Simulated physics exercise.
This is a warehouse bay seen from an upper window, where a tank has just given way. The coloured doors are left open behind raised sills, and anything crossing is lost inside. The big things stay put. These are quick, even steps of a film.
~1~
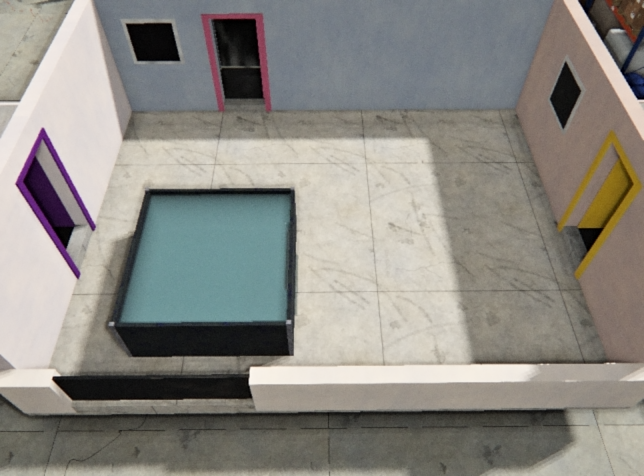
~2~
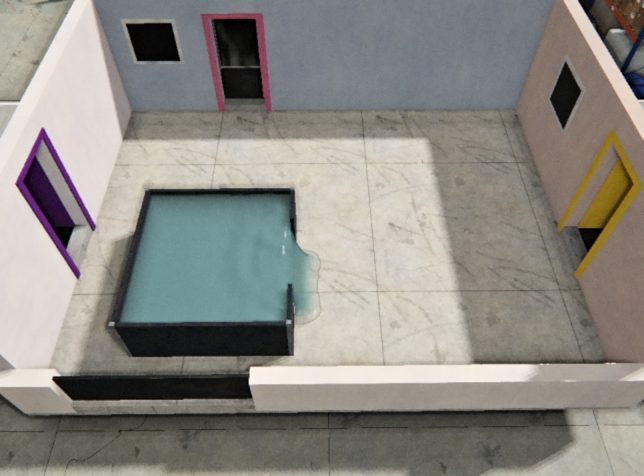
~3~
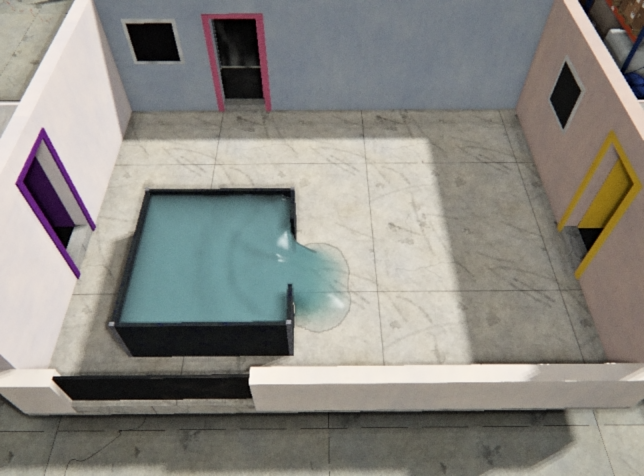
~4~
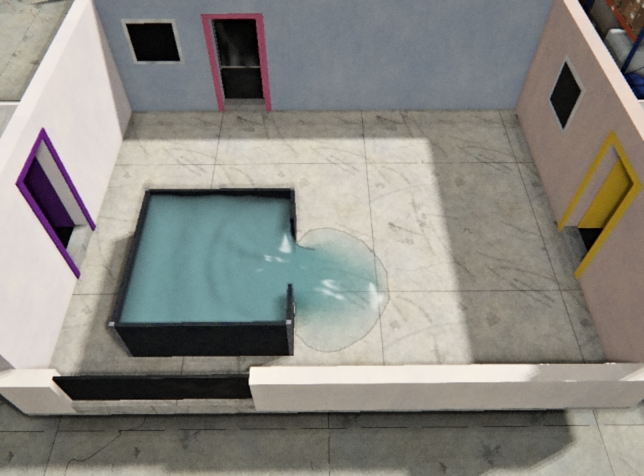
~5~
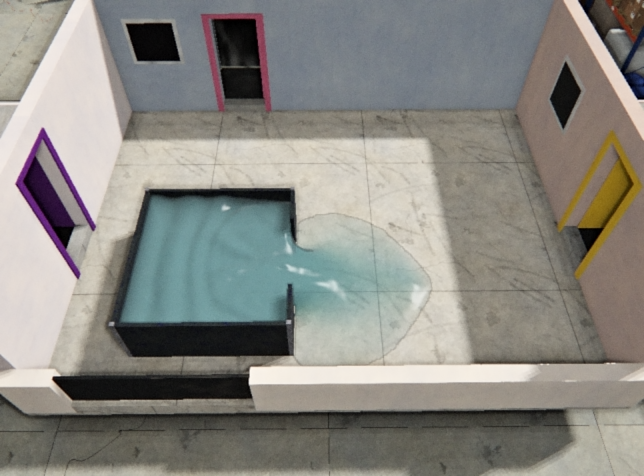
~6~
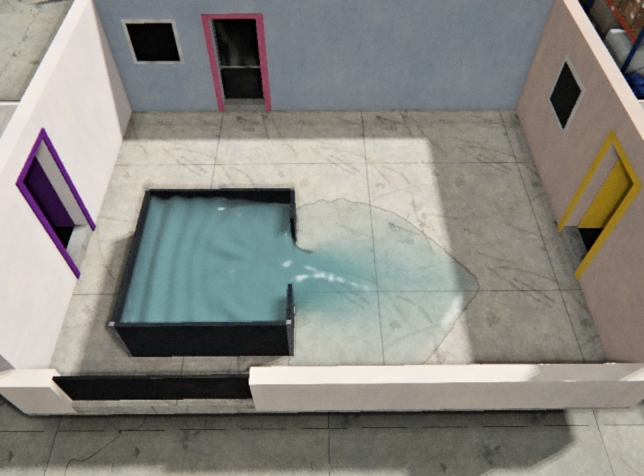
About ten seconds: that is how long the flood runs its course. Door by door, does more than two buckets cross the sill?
I expect the pink door to stop at two buckets or less; I expect the yellow door to go past two buckets; I expect the purple door to stop at two buckets or less.
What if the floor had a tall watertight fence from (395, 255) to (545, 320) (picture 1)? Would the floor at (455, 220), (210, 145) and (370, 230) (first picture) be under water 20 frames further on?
One after the other: Under water, free of water, awash.
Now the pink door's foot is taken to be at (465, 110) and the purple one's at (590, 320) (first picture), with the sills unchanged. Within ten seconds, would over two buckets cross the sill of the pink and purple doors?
As I see it, the pink door exceeds the limit while the purple door exceeds the limit.
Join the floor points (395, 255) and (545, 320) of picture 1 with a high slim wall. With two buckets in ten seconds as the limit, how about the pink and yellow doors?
As I read it, the pink door admits less and the yellow door admits less.
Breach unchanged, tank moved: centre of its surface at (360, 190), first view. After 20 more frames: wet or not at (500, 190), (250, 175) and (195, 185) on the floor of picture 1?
First spot gets drenched, second spot stays unwetted, third spot stays unwetted.
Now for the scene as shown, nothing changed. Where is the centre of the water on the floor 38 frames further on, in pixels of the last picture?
Around pixel (392, 234).
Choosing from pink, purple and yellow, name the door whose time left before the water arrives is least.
My pick is the yellow-painted one.
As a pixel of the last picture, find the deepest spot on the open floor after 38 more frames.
Deepest point: Roughly (473, 114).
A moment on, water covers 40 % of the floor; the pink door not reached, the yellow door under two buckets in, the purple door not reached.
Next, water covers 45 % of the floor; the pink door not reached, the yellow door over two buckets in, the purple door not reached.
Then, water covers 50 % of the floor; the pink door not reached, the yellow door far over two buckets in, the purple door not reached.
Later, water covers 70 % of the floor; the pink door wet at the sill, nothing in, the yellow door far over two buckets in, the purple door not reached.
In the end, water covers 100 % of the floor; the pink door wet at the sill, nothing in, the yellow door far over two buckets in, the purple door wet at the sill, nothing in.
